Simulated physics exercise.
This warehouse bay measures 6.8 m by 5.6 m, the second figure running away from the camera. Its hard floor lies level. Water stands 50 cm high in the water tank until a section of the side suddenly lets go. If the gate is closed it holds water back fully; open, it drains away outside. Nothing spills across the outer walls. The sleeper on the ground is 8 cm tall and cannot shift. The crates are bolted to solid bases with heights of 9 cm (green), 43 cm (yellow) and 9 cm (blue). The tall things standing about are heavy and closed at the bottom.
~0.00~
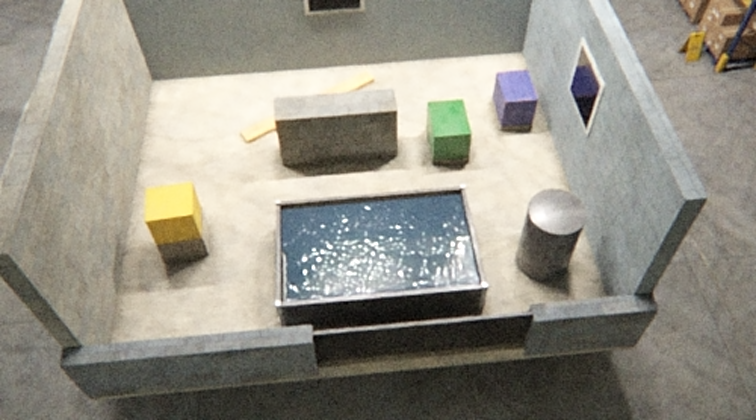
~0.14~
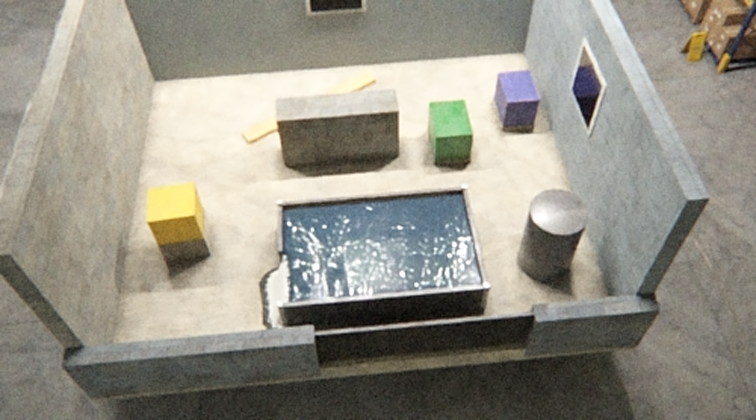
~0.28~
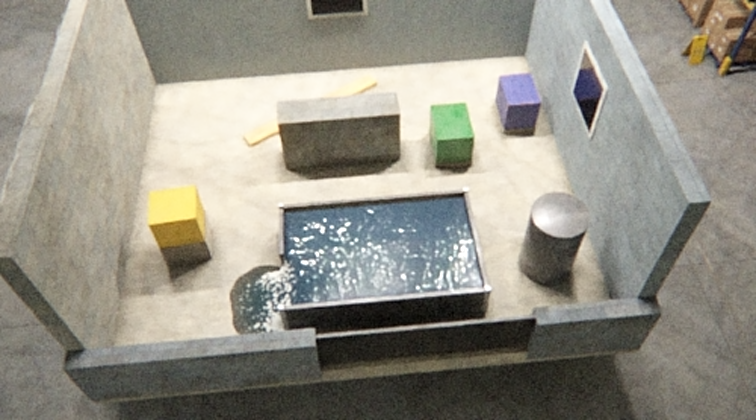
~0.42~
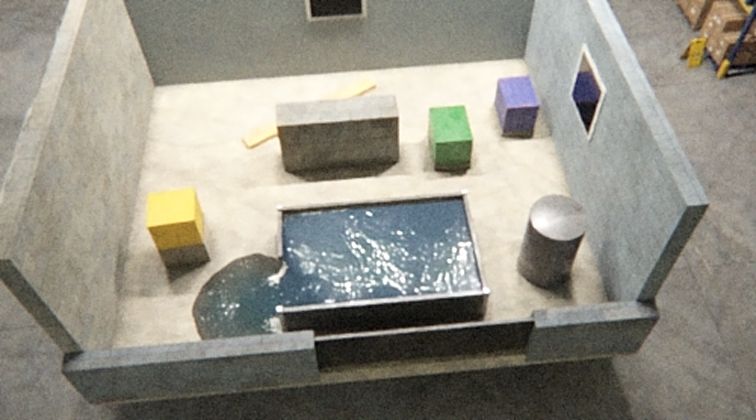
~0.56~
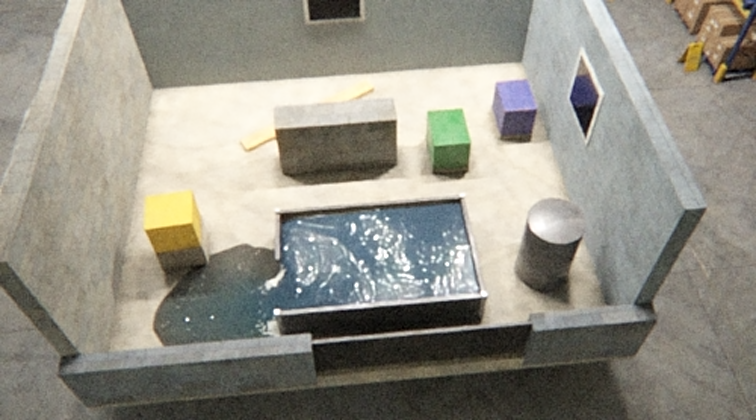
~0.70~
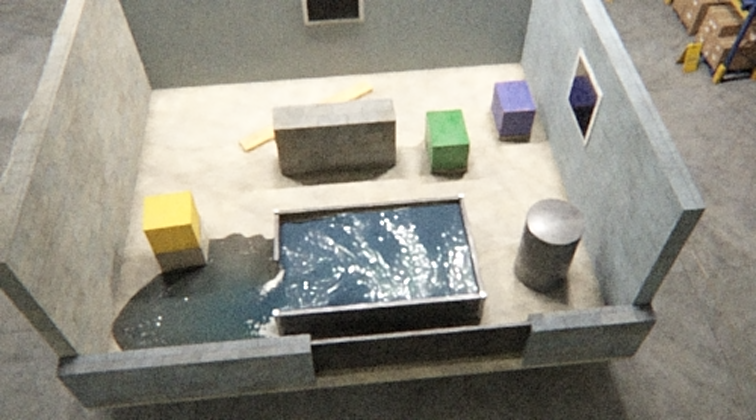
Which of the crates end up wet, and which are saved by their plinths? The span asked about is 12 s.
The green crate escapes dry; the yellow crate keeps dry; the blue crate escapes dry.
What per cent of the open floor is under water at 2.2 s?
Some 20 per cent of it.
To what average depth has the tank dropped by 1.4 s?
About 40 cm.
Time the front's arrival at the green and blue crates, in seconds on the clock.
Green 6.0 s, blue 7.5 s.
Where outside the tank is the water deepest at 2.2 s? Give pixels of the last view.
At about (148, 351).
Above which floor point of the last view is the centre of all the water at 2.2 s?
Near (307, 286).
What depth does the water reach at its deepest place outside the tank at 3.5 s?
Roughly 29 cm.
After 1.4 s water covers 15 % of the floor and is deepest (36 cm) near (103, 380); green plinth not reached, yellow plinth reached, blue plinth not reached.
After 2.2 s water covers 20 % of the floor and is deepest (34 cm) near (148, 351); green plinth not reached, yellow plinth reached, blue plinth not reached.
After 3.5 s water covers 35 % of the floor and is deepest (29 cm) near (109, 342); green plinth not reached, yellow plinth reached, blue plinth not reached.
After 7.0 s water covers 70 % of the floor and is deepest (18 cm) near (170, 281); green plinth reached, yellow plinth reached, blue plinth not reached.
After 12.0 s water covers 95 % of the floor and is deepest (11 cm) near (184, 269); highest at the green plinth 4 cm, highest at the yellow plinth 25 cm, highest at the blue plinth 6 cm.
